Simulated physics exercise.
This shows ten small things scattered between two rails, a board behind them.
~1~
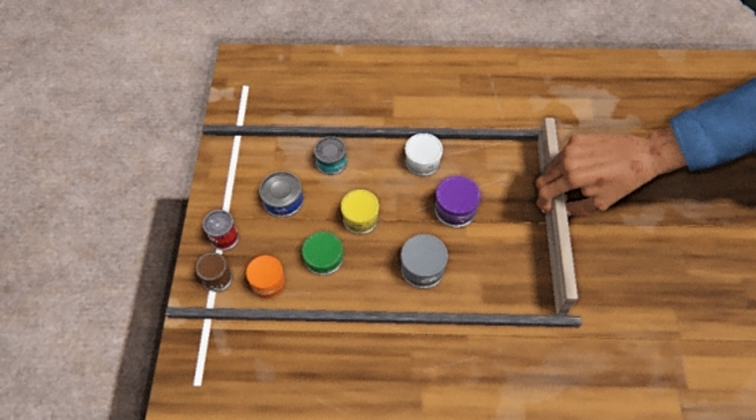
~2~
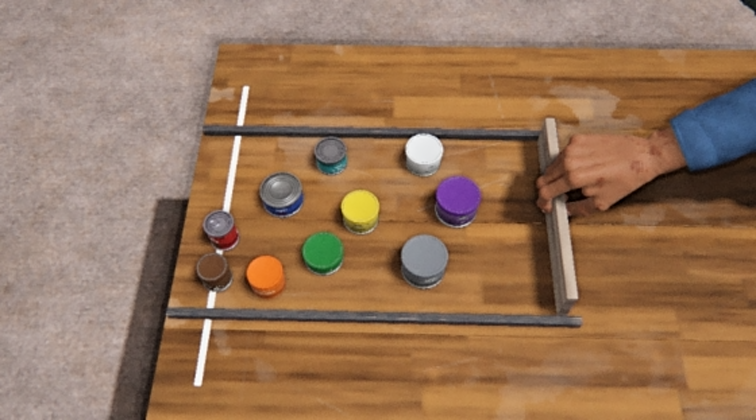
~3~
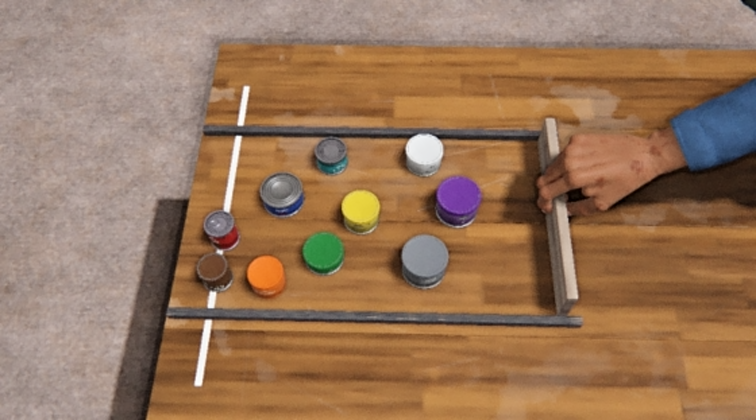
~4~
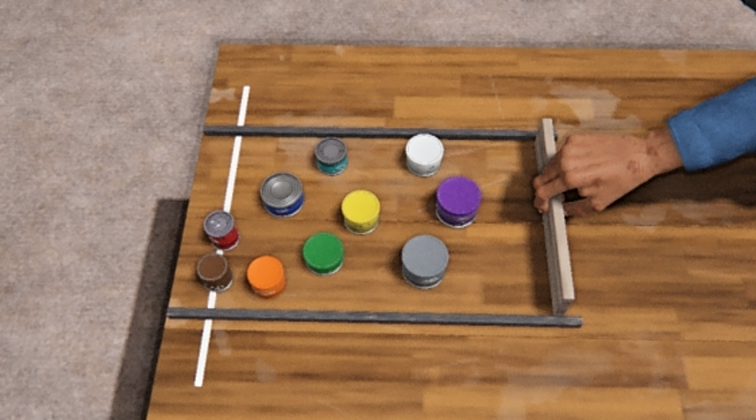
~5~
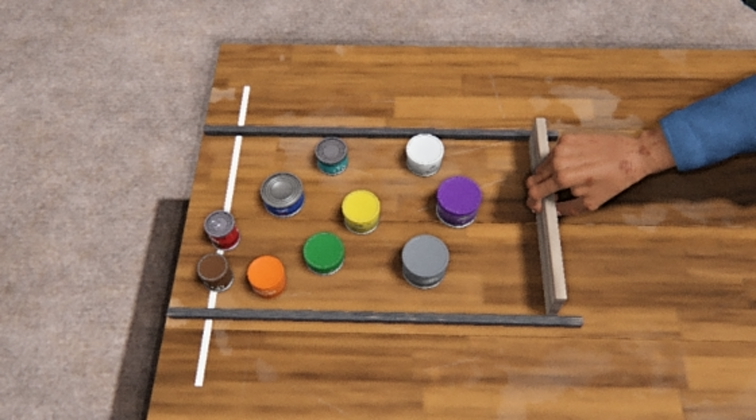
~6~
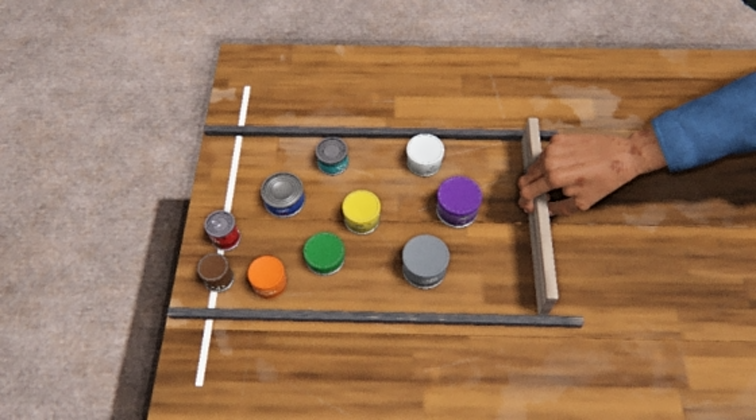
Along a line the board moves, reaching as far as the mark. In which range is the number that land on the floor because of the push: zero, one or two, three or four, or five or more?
In the range five or more.
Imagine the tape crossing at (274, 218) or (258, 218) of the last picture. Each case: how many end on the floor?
The floor gets 0 the first time and 1 the second.
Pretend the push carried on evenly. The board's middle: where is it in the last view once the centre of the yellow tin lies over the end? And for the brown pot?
The middle is at (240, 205) when it's the yellow tin, and at (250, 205) when it's the brown pot.
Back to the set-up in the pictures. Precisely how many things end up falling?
6 in total.
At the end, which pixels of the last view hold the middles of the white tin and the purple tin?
Listed as asked: First (217, 149), and then (206, 193).
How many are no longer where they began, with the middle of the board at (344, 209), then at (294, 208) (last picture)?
I make it 8 at the first spot and 10 at the other.
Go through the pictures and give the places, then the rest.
The first frame shows brown pot (215, 273); red tin (222, 230); orange tub (266, 278); board (555, 212); tape (225, 217).
The second frame shows red tin (222, 231); turquoise tin (331, 156).
The third frame shows orange tub (267, 278); green pot (324, 254).
The fourth frame shows brown pot (215, 273); purple tin (458, 203).
The fifth frame shows red tin (223, 231); blue pot (283, 195).
The sixth frame shows brown pot (216, 273); red tin (223, 231); orange tub (268, 278); board (538, 212); tape (226, 217).
Soon after, none off yet; brown pot at rest near (216, 273); red tin at rest near (223, 231); orange tub at rest near (268, 278).
Then, none off yet; brown pot at rest near (216, 273); red tin at rest near (223, 231); orange tub moved a little near (253, 287).
At rest, the number that fall off is five or more; fallen, yellow tin, turquoise tin, green pot, blue pot, red tin and brown pot.
